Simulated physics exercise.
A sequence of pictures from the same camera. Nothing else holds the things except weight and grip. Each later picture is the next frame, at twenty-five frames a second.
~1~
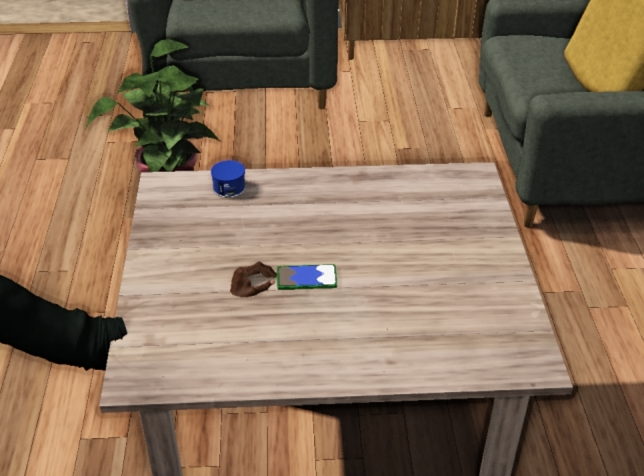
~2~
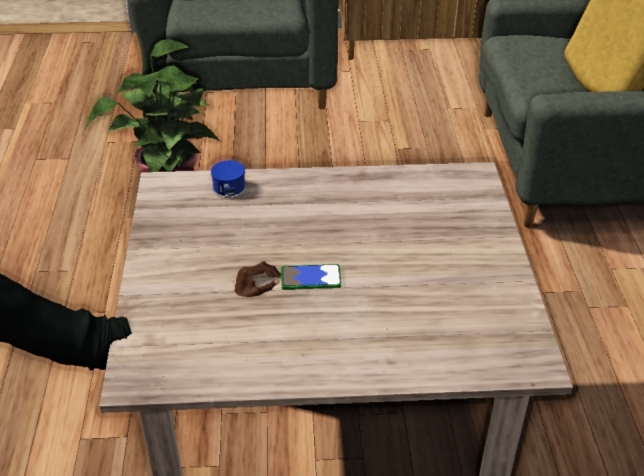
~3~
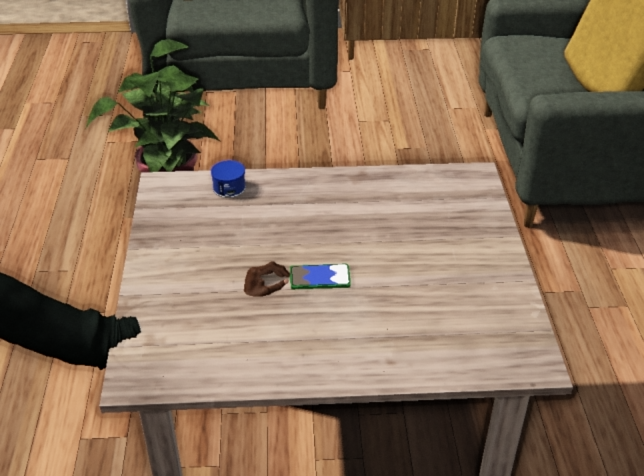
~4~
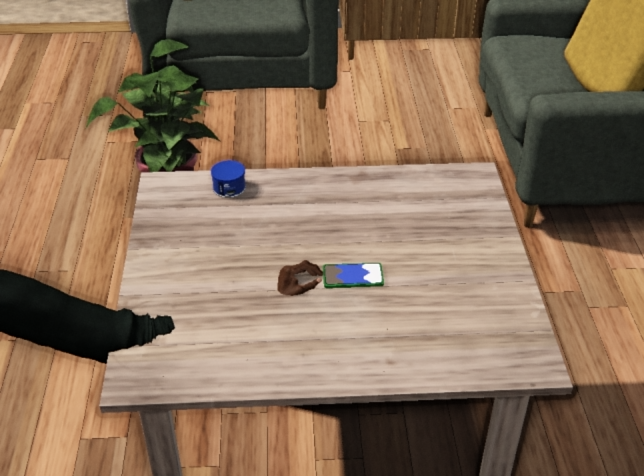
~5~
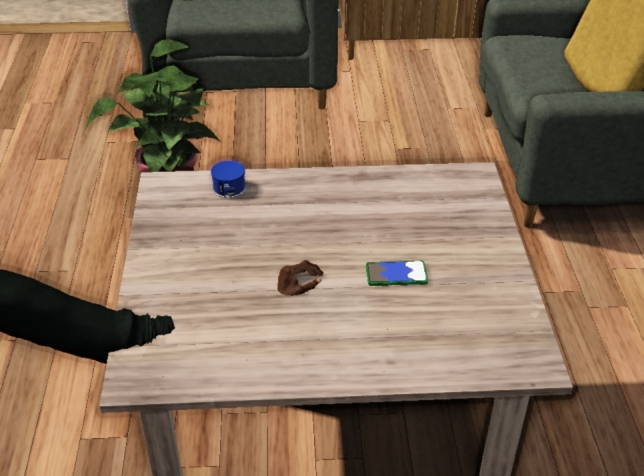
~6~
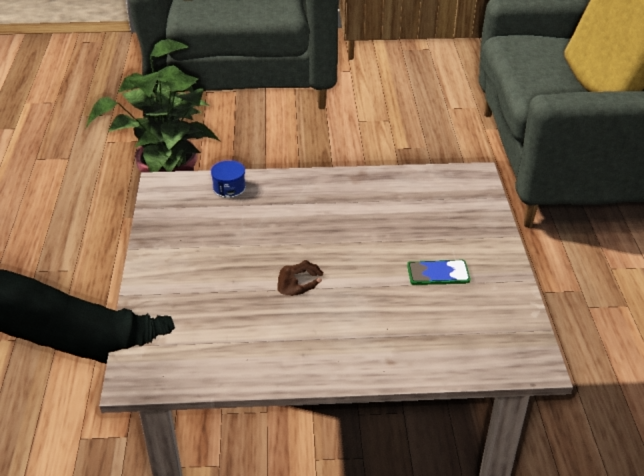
The clip shows a dark arm at left extending rightward over a wooden table as a small brown object and a green phone move right together; then the arm and brown object stay still while the phone slides farther right.
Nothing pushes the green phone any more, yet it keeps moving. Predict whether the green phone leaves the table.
It leaves the table.
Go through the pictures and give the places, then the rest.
The first frame shows under the hand; green phone (307, 277).
The second frame shows under the hand; green phone (311, 277).
The third frame shows under the hand; green phone (320, 277).
The fourth frame shows green phone (353, 275).
The fifth frame shows green phone (397, 273) moved about its own width.
The sixth frame shows green phone (439, 272) moved about its own width.
Then, 0.10 s later than the last frame, green phone now off the table.
Then, 0.30 s later than the last frame, things are still on the move.
Then, 0.50 s later than the last frame, as before.
When it is over, off the table, green phone.
